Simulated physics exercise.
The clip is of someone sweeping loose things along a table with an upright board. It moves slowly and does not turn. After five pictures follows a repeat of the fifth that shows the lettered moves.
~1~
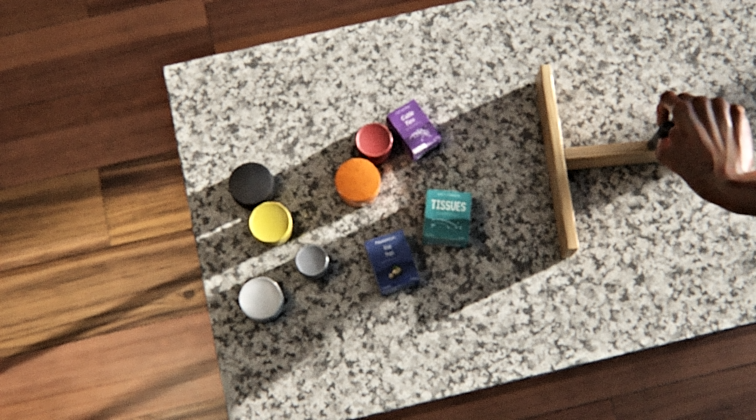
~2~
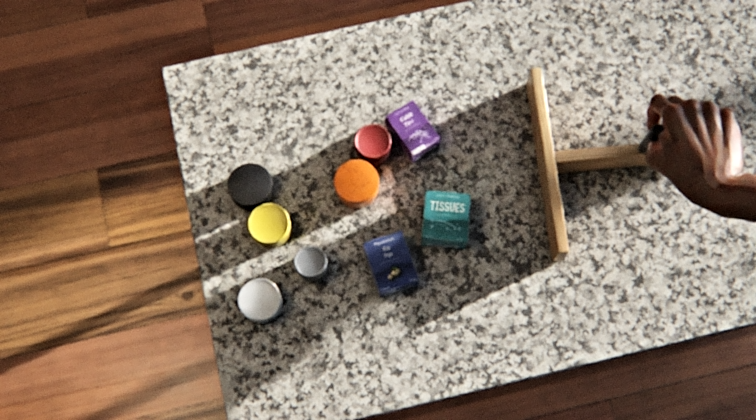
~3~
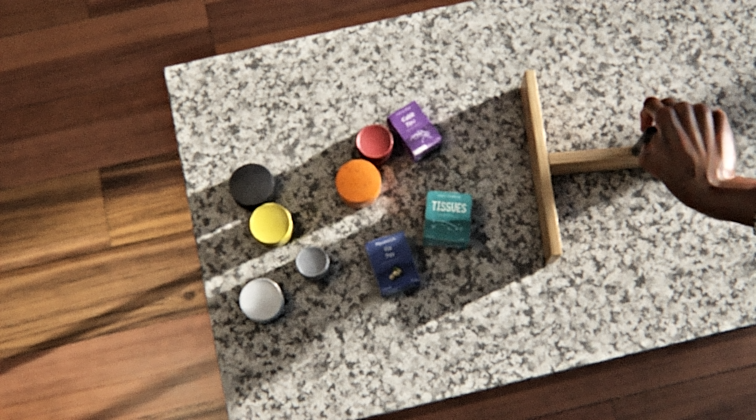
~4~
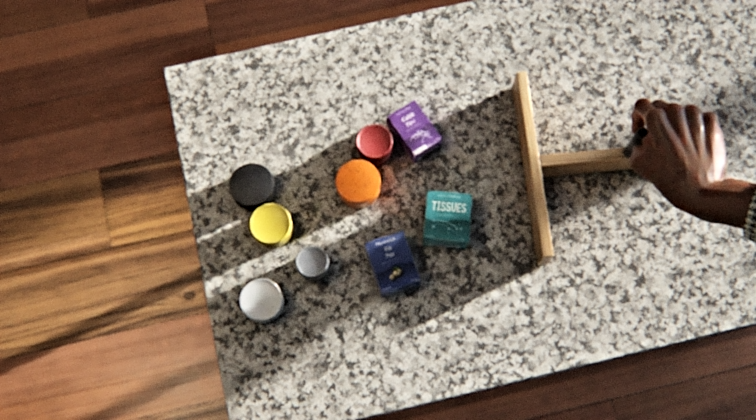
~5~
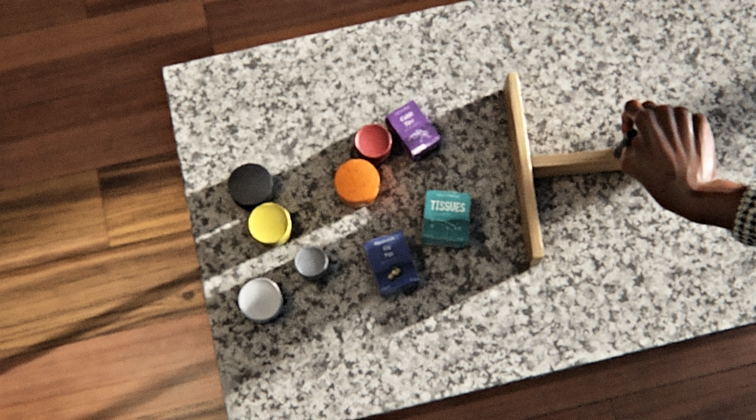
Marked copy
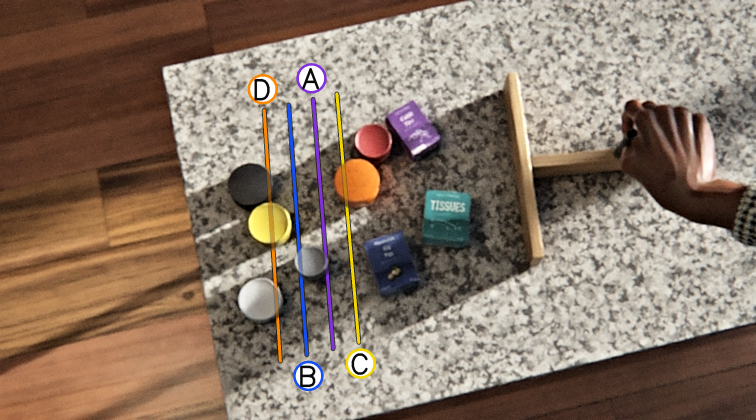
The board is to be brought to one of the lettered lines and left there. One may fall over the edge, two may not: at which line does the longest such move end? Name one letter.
At D, and not beyond.
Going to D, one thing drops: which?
The white tub.
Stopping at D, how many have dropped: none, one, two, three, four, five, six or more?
By then, one.
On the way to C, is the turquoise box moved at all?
By then, yes.
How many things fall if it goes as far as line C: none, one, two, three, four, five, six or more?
By then, none.
On the copy, A at (323, 219); B at (297, 225); C at (347, 213); D at (272, 231).
On D. First, board (435, 183); purple box (400, 127); blue packet (374, 273).
Then, board (343, 204); grey tub (281, 268); red tub (281, 154).
Finally, board (273, 220); white tub over the edge; grey tub (211, 275); one fallen.
By contrast, A is within the limit but short; B is within the limit but short; C is within the limit but short.
